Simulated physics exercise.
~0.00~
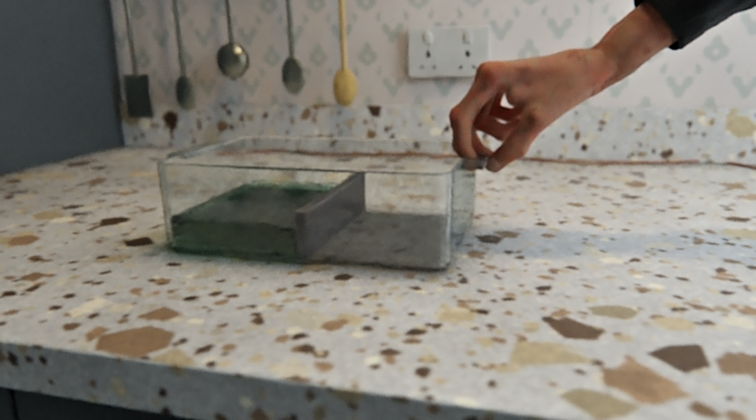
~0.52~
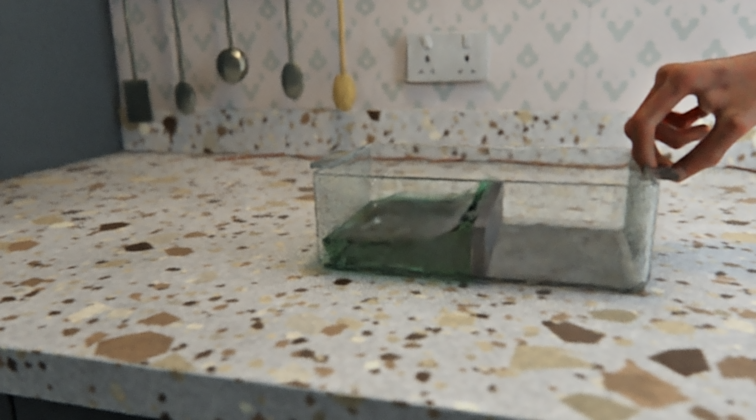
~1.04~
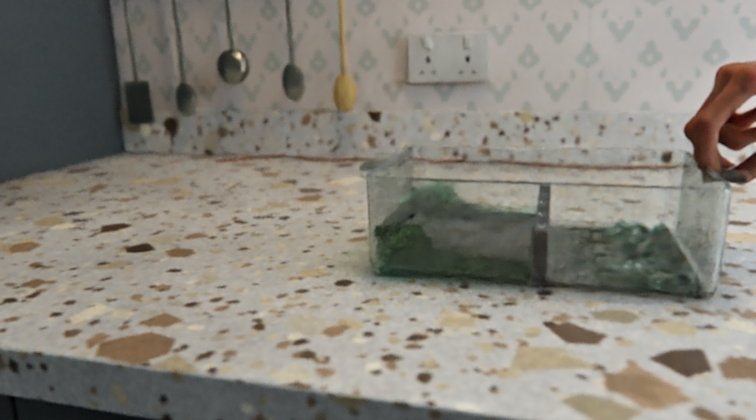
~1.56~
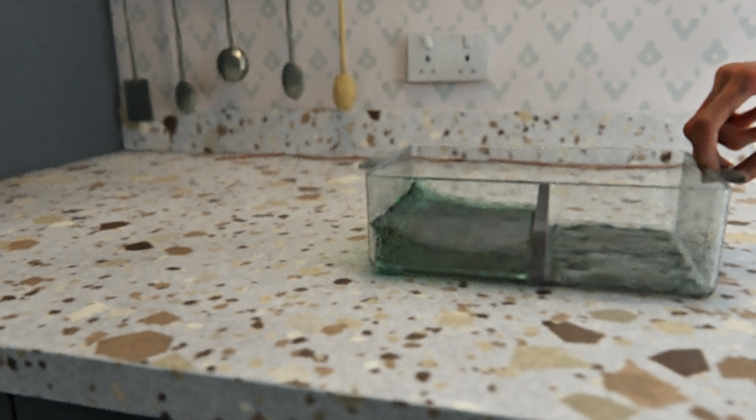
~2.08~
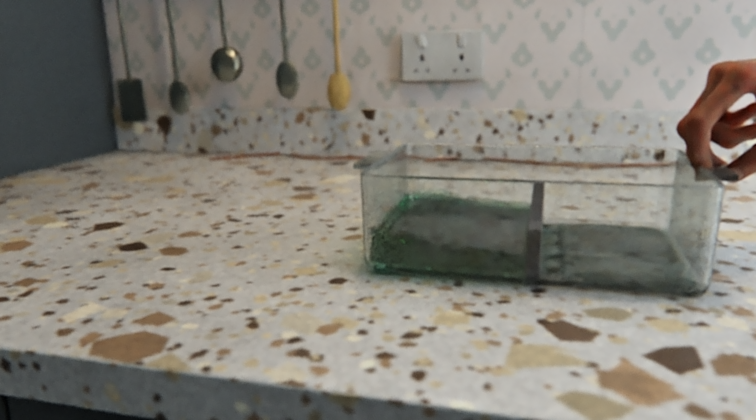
The clip shows a hand pulling a clear, divided plastic box of greenish water to the right across a speckled counter; the water sloshes, some crosses the divider into the right side, and the box stops with most water still on the left.
